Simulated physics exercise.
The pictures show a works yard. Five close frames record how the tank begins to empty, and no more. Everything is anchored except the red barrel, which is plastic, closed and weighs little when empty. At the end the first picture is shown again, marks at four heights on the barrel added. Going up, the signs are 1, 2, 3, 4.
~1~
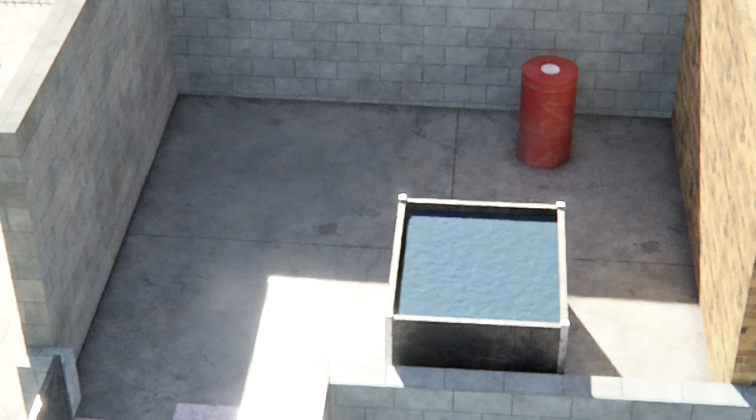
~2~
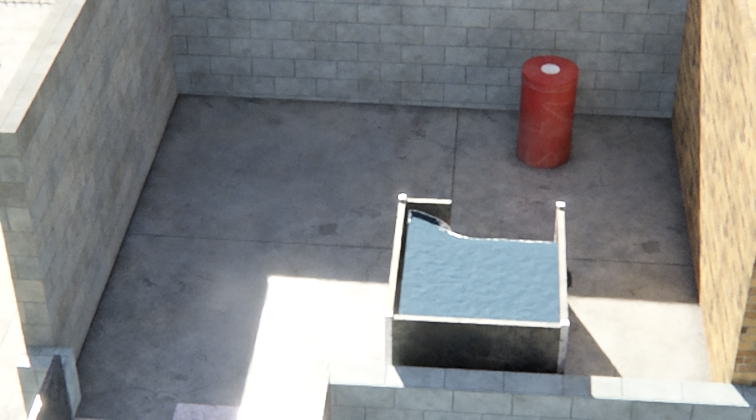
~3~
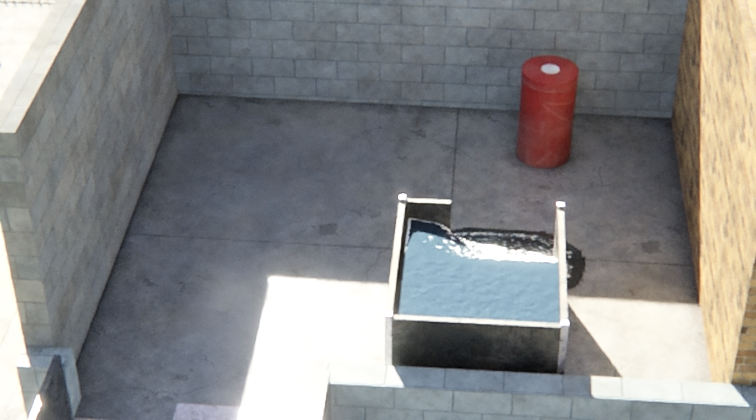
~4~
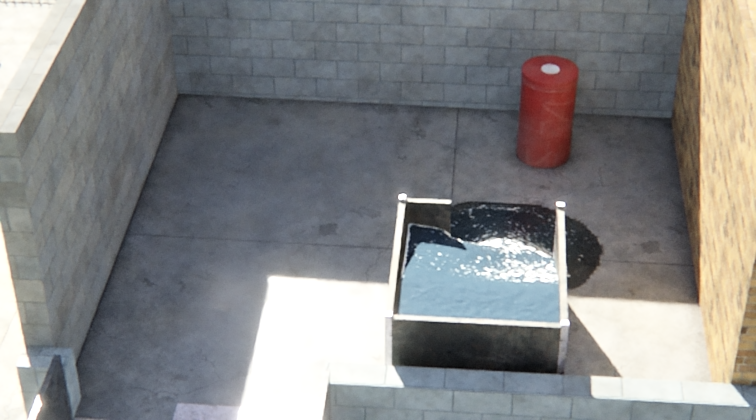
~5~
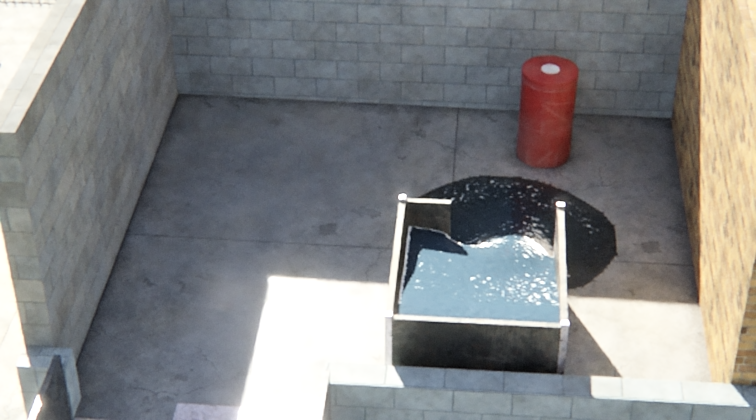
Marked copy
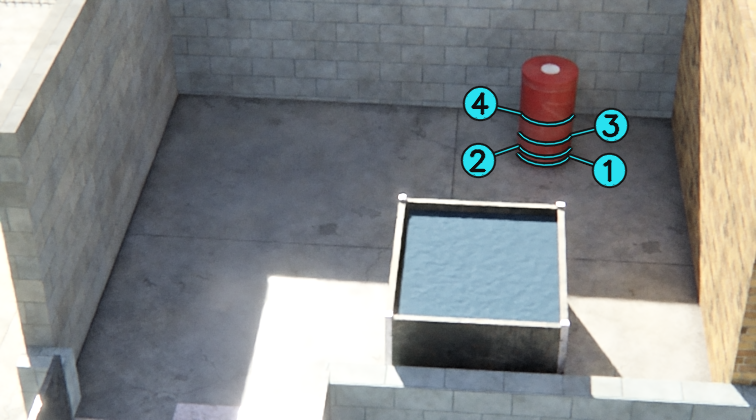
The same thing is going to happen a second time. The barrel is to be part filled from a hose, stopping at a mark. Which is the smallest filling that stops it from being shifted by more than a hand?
Go for 4.
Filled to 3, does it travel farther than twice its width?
No, less.
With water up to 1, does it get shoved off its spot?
Yes, it does.
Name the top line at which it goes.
3 it is.
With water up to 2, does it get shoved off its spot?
Yes.
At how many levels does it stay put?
One.
In cyan, 1 at (544, 165); 2 at (544, 157); 3 at (545, 144); 4 at (547, 124); from the bottom up 1, 2, 3, 4.
With 1, it is pushed about twice its own width away.
With 2, it is pushed about twice its own width away.
With 3, it is pushed about its own width away.
With 4, it shifts by a finger or two and stays.
